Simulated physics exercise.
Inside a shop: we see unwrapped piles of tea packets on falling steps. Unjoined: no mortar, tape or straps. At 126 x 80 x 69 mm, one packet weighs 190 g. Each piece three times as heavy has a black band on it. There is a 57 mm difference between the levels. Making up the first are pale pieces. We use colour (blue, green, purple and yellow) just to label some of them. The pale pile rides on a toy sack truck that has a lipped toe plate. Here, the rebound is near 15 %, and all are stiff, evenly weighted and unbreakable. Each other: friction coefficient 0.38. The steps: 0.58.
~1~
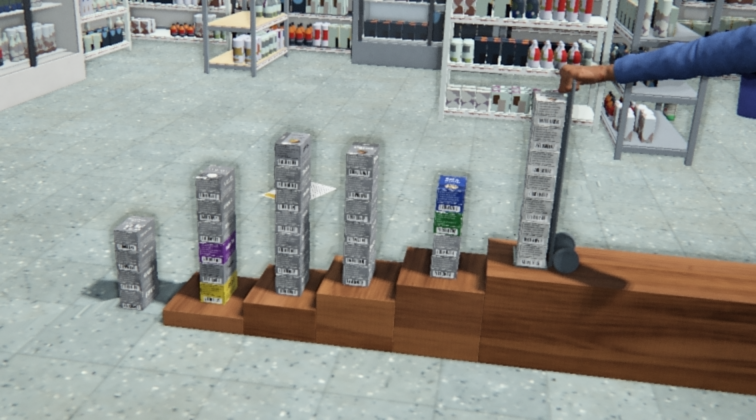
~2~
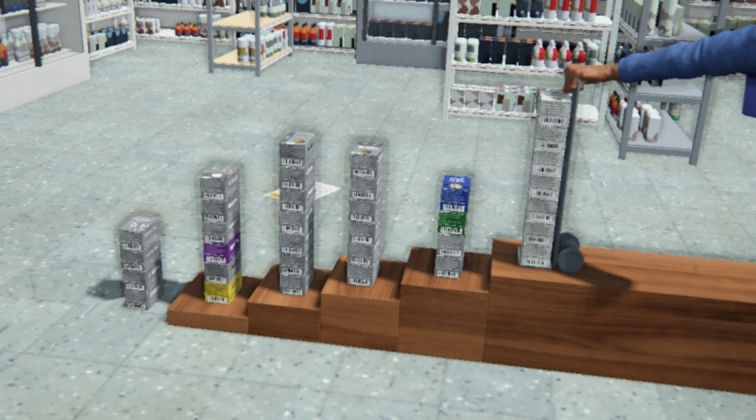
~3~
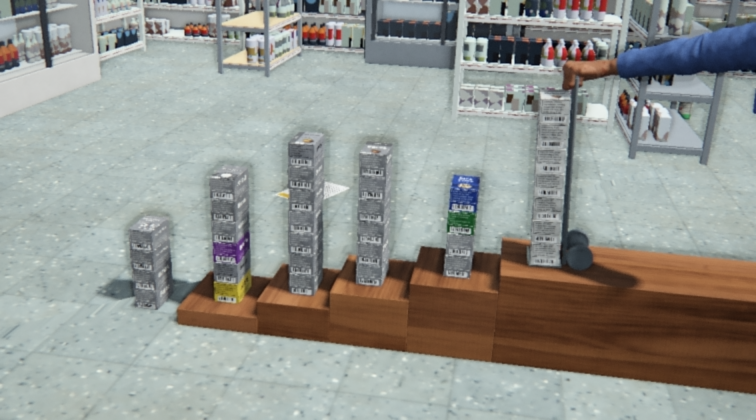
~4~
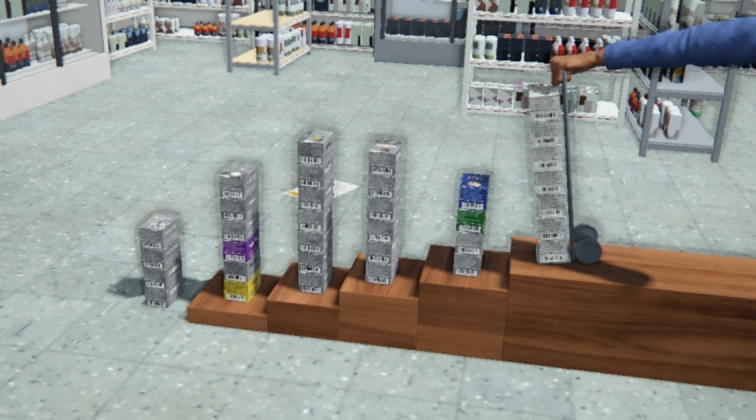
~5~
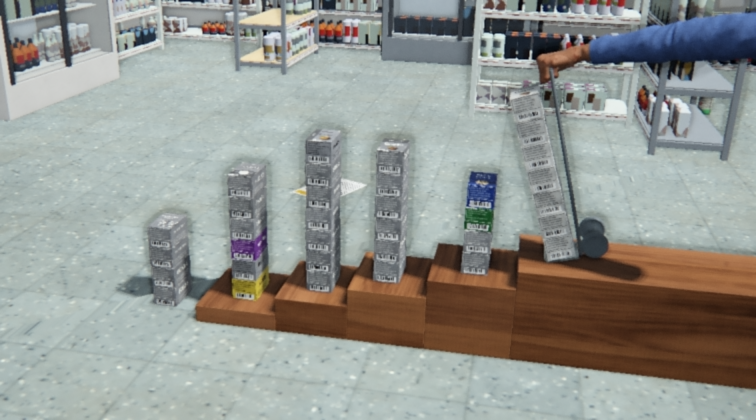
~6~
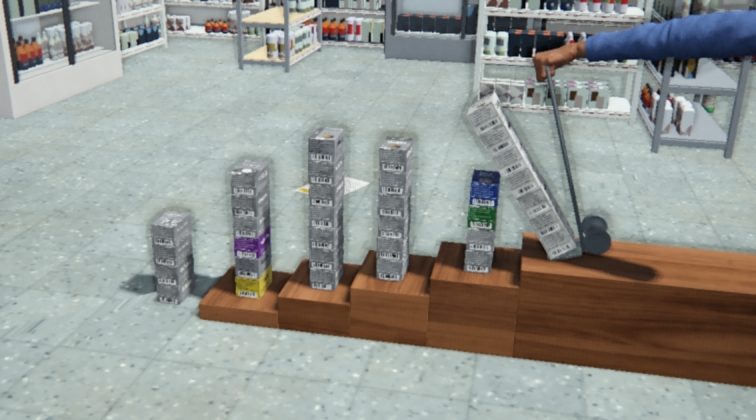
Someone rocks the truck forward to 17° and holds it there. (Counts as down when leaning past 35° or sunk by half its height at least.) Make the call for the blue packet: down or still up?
My call: Down.
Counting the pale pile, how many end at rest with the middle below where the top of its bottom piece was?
The count is 7.
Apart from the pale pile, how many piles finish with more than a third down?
Counted up, you get 5.
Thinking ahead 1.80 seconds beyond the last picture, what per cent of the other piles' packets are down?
75 percent by then.
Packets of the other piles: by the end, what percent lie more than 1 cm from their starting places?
It comes to 95 percent shifted.
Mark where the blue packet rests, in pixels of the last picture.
At about (375, 232).
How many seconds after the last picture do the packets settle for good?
At around 2.5 s.
Then, 0.38 s later than the last frame, 7 of the pale pile down; 1 of the 27 other packets down; blue packet tilted 19°; green packet tilted 19°.
Then, 1.30 s later than the last frame, 7 of the pale pile down; 11 of the 27 other packets down; blue packet tilted 42°, 16 cm lower; green packet on its side.
Then, 1.80 s later than the last frame, 7 of the pale pile down; 20 of the 27 other packets down; blue packet tilted 60°, 17 cm lower; green packet on its side.
When it is over, 7 of the pale pile down; 24 of the 27 other packets down; blue packet tilted 60°, 17 cm lower; green packet on its side; purple packet 19 cm lower. In pixels of the last frame, middles, blue packet near (375, 232), green packet near (398, 216).
